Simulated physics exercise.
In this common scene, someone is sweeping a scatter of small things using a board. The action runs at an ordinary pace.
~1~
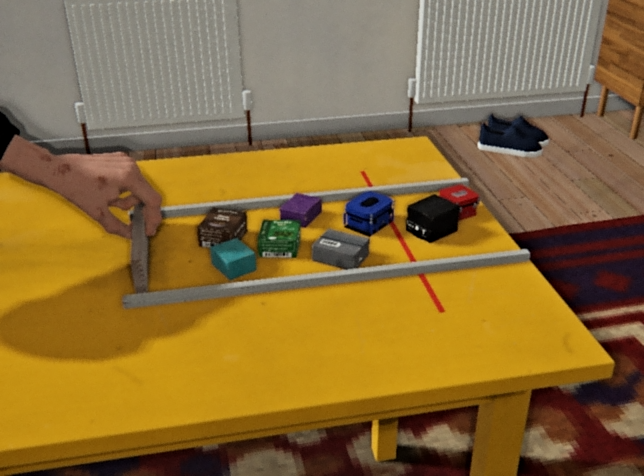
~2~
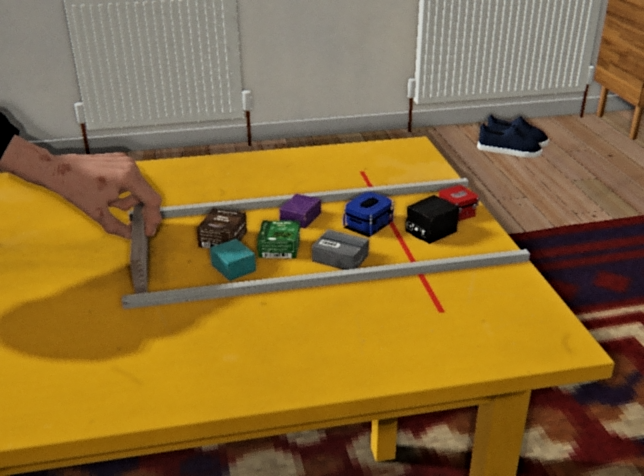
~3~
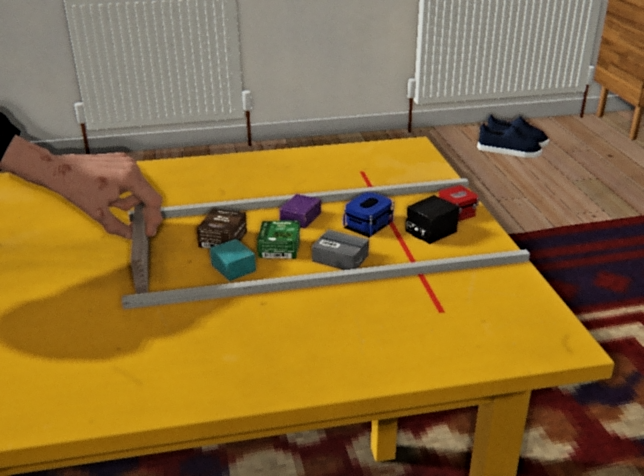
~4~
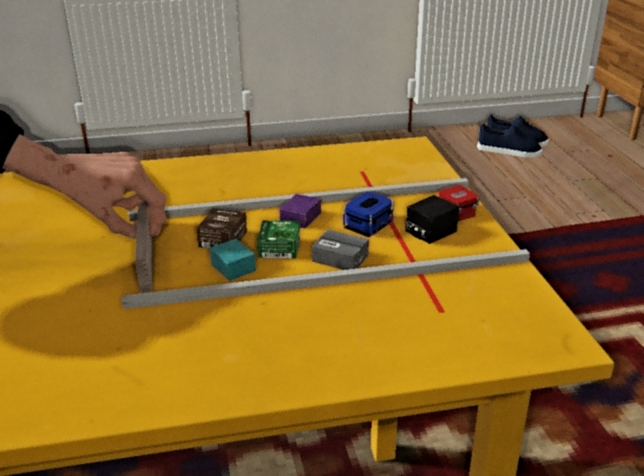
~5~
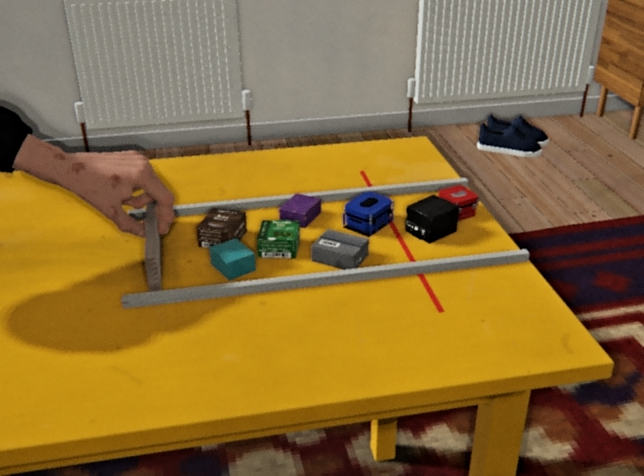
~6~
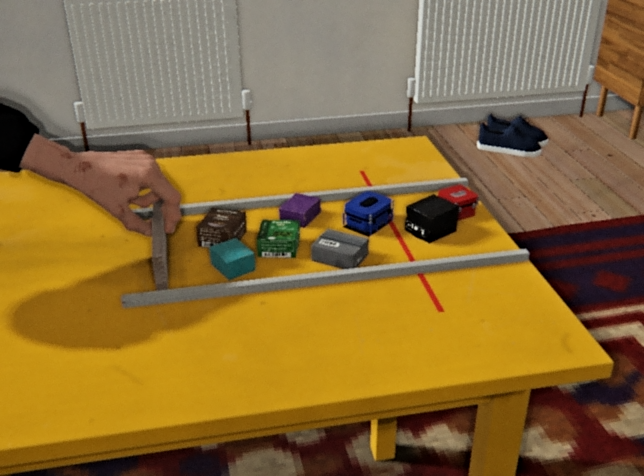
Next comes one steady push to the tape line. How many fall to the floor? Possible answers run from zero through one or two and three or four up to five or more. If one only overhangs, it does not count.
Well, nothing drops off the table this time.
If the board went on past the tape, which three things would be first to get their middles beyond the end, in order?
Taking them earliest first, it's the red case, the black box and the blue case.
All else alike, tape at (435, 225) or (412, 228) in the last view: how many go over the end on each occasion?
You'd find 3 and then 1 on the floor.
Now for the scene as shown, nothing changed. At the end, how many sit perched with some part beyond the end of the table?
The number would be 2.
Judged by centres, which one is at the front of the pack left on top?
I'd say the red case.
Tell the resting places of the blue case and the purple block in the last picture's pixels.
Looks like one lands around (457, 204), and the other around (427, 194).
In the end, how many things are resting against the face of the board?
That number would be 2.
Early on, none off yet; red case at rest near (457, 203); black box at rest near (432, 218); blue case at rest near (368, 213).
A while later, none off yet; red case at rest near (457, 203); black box at rest near (432, 218); blue case travelled about its own width near (394, 210).
Finally, the number that fall off is zero.
